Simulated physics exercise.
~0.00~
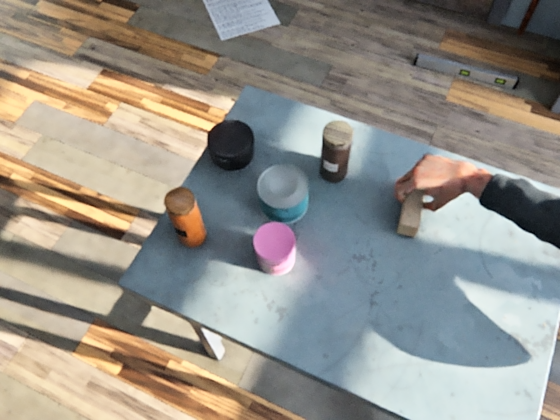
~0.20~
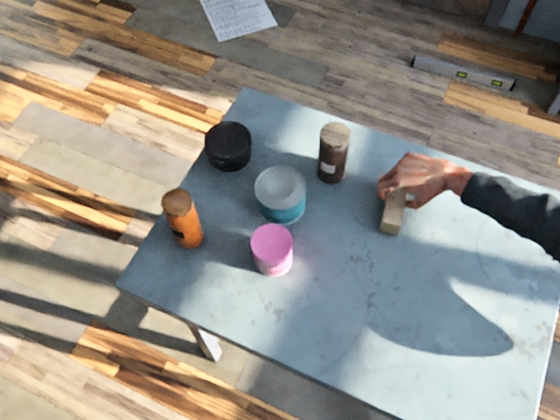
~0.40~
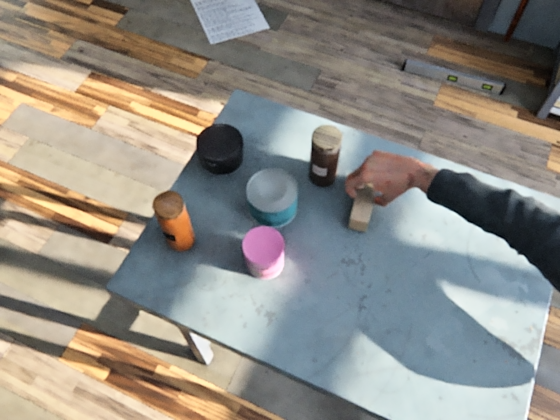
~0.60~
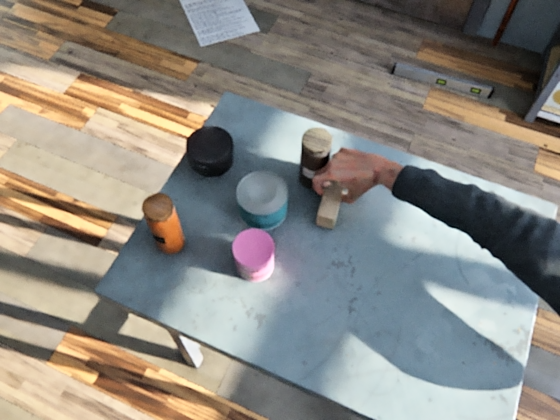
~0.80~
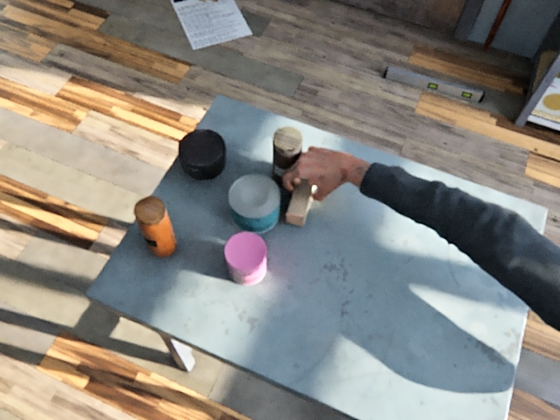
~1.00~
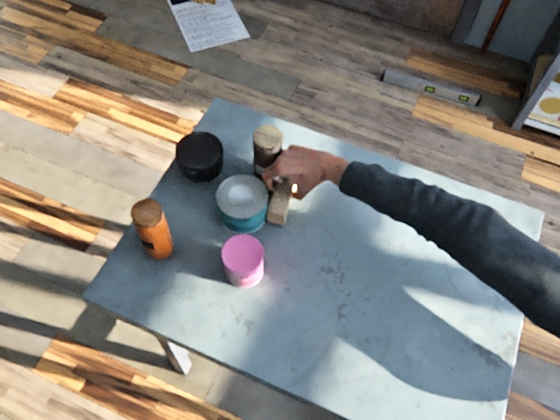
A hand sliding a small block leftward across a table, nudging an upright brown jar left and ending beside the turquoise tub.
